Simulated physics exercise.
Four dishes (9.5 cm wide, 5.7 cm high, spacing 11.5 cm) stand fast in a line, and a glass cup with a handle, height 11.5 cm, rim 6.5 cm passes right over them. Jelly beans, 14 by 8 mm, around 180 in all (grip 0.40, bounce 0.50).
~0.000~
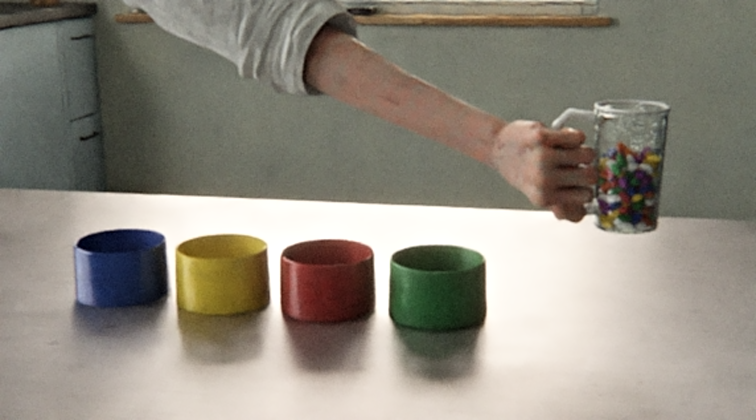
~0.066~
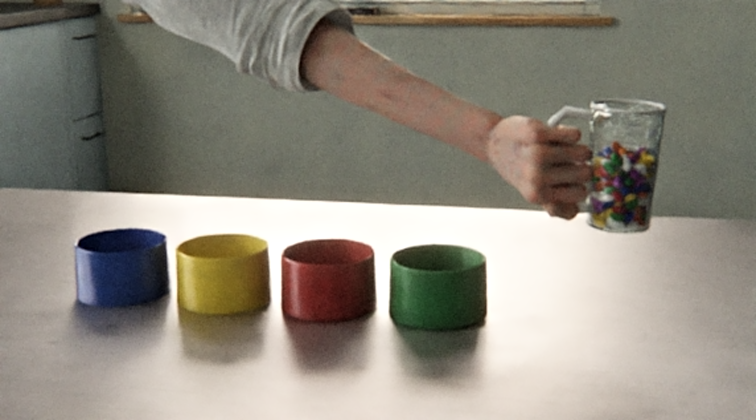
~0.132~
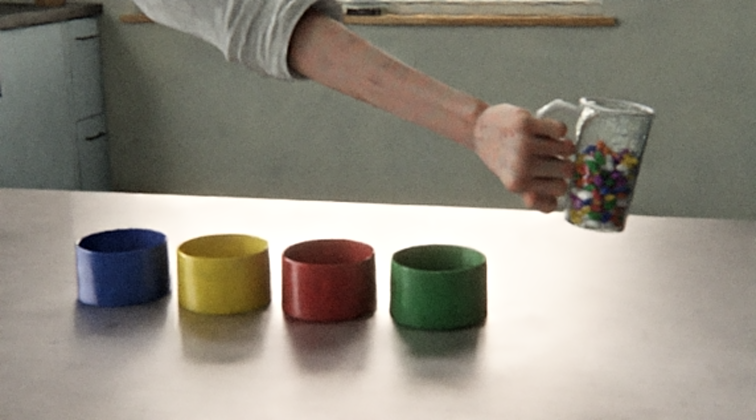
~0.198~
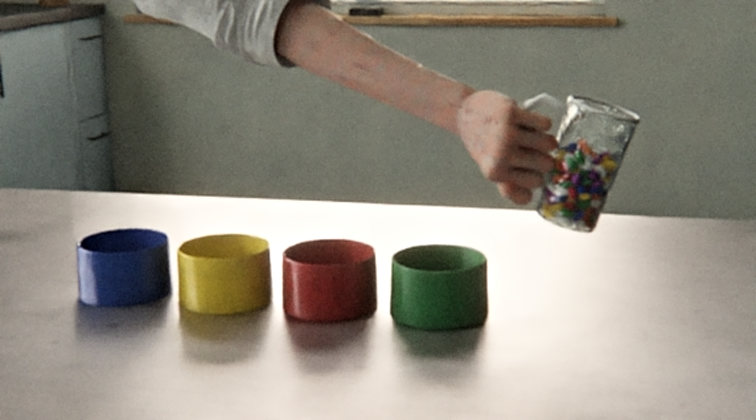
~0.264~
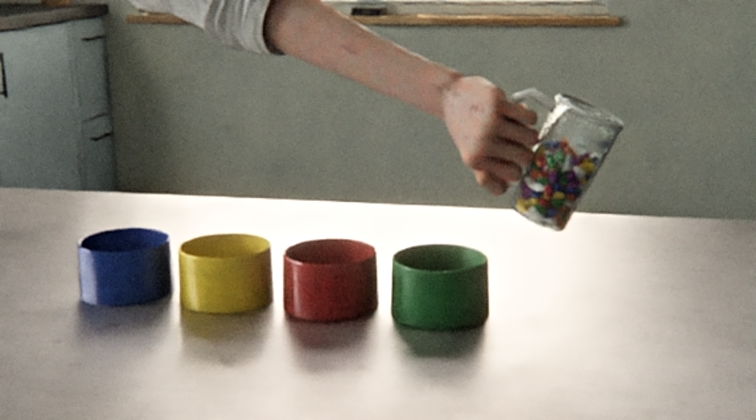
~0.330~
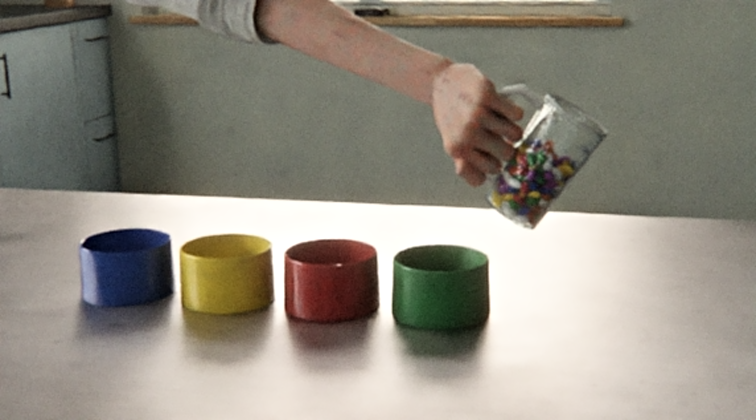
A hand moving a glass mug of colourful sweets leftward while tilting it, beside a row of four coloured dishes on a table.
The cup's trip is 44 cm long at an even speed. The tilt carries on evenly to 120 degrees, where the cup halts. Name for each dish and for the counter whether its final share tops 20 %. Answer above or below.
Red dish: Above; blue dish: Below; green dish: Below; yellow dish: Below; on the counter: Below.
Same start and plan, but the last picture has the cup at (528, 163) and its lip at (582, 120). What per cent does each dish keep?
Red 0, blue 0, green 0, yellow 40.
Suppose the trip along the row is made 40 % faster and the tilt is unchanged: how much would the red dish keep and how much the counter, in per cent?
Red 10, counter 40.
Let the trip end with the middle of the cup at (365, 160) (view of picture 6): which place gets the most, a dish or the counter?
Most goes to: Green.
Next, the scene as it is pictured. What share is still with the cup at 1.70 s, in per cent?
Roughly 0 per cent.
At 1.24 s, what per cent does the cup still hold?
Some 50 per cent of the load.
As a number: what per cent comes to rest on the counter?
Roughly 10 per cent.
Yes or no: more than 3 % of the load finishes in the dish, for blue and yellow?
Blue no; yellow yes.
After 0.88 s, tilt 96 degrees; cup holds 100 %.
After 1.24 s, tilt 120 degrees; cup holds 50 %, red 45 %.
Then, at 1.70 s, tilt 120 degrees; cup holds 0 %, red 75 %, yellow 10 %.
In the end, at 2.2 s, red 75 %, blue 0 %, green 0 %, yellow 10 %, counter 10 %.
